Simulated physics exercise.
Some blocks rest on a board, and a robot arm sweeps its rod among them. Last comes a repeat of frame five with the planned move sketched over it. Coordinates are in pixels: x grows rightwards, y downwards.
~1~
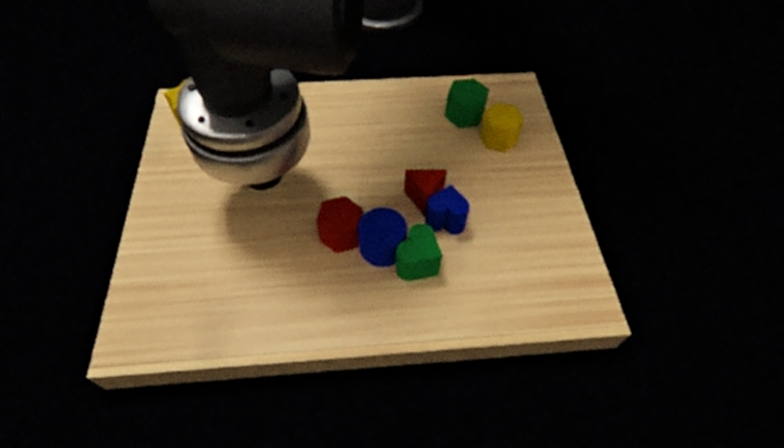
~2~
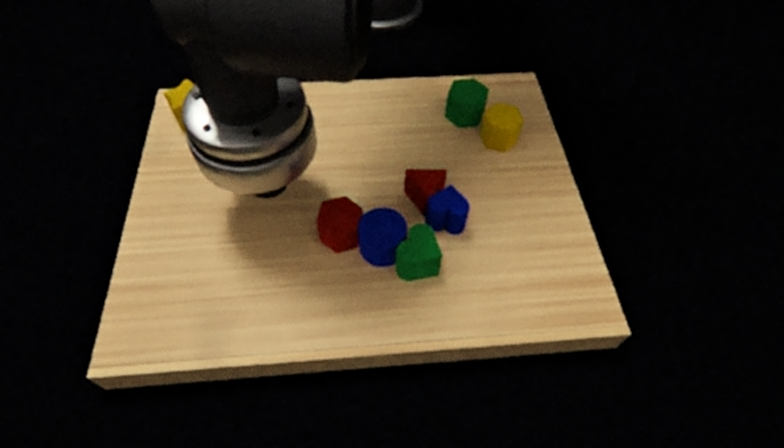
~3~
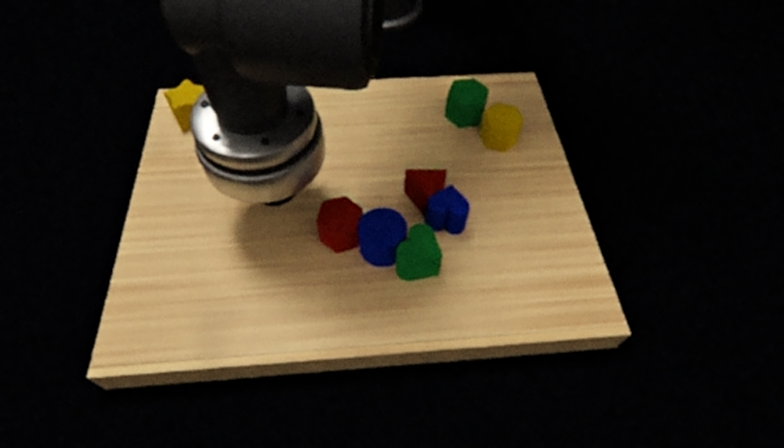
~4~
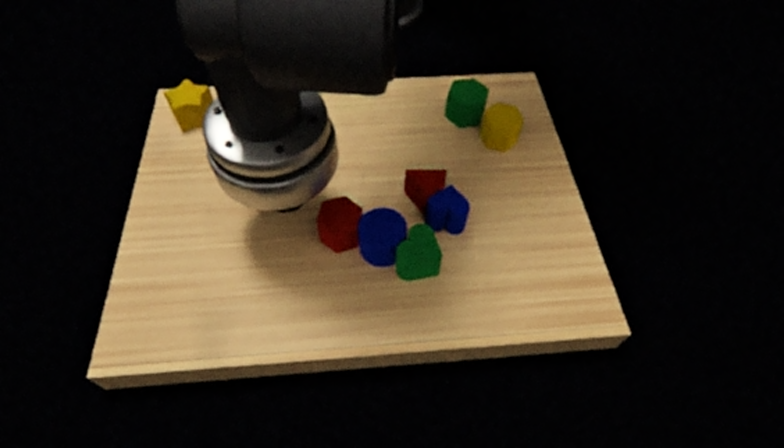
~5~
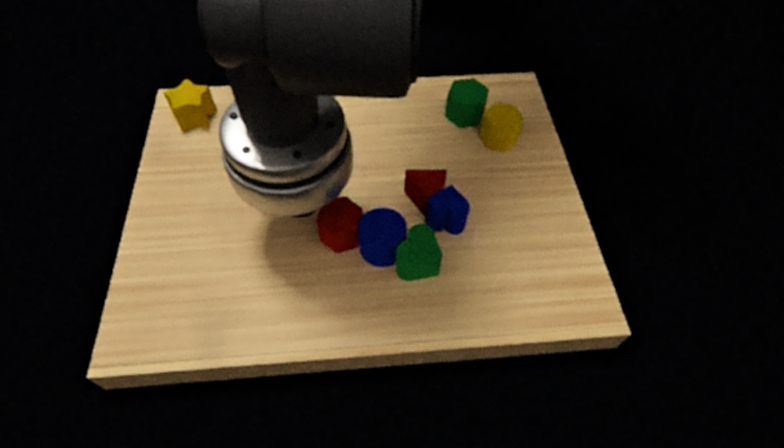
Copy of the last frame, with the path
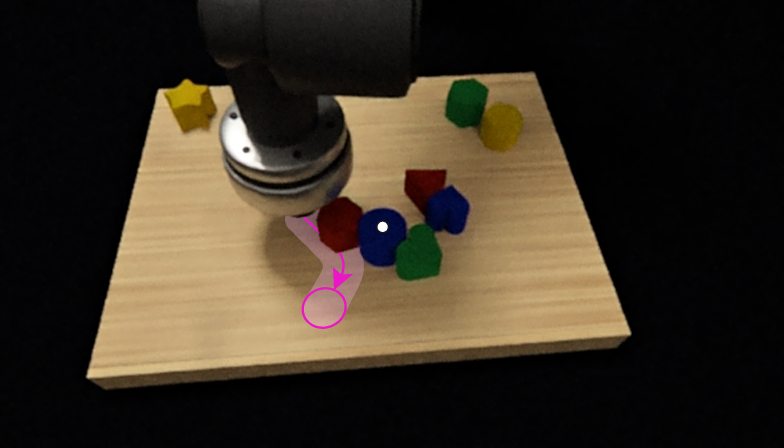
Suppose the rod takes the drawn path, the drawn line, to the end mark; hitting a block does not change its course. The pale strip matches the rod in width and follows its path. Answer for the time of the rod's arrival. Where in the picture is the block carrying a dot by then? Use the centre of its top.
Its top middle will sit at (432, 257).
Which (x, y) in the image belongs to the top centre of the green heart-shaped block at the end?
Top centre: (474, 257).
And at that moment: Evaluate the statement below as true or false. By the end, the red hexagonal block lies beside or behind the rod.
That statement is accurate.
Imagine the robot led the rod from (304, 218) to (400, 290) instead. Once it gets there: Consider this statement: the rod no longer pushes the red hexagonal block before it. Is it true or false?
The statement is incorrect.
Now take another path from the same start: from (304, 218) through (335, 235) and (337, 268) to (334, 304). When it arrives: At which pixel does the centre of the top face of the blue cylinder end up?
It will end up at (428, 255).
Path on the board, from (304, 218) by way of (329, 242) and (343, 272) to (324, 308); the dot is on the blue cylinder.
The first path, step by step. One third of the way, rod (328, 227); red hexagonal block (364, 238); blue cylinder (411, 246); green heart-shaped block (452, 253), turned 20° anticlockwise.
Two thirds of the way, rod (340, 258); red hexagonal block (385, 262), turned 20° anticlockwise; blue cylinder (432, 257); green heart-shaped block (474, 257), turned 30° anticlockwise.
At the end, rod (321, 294); red hexagonal block (384, 263), turned 20° anticlockwise; blue cylinder (432, 257); green heart-shaped block (474, 257), turned 30° anticlockwise.
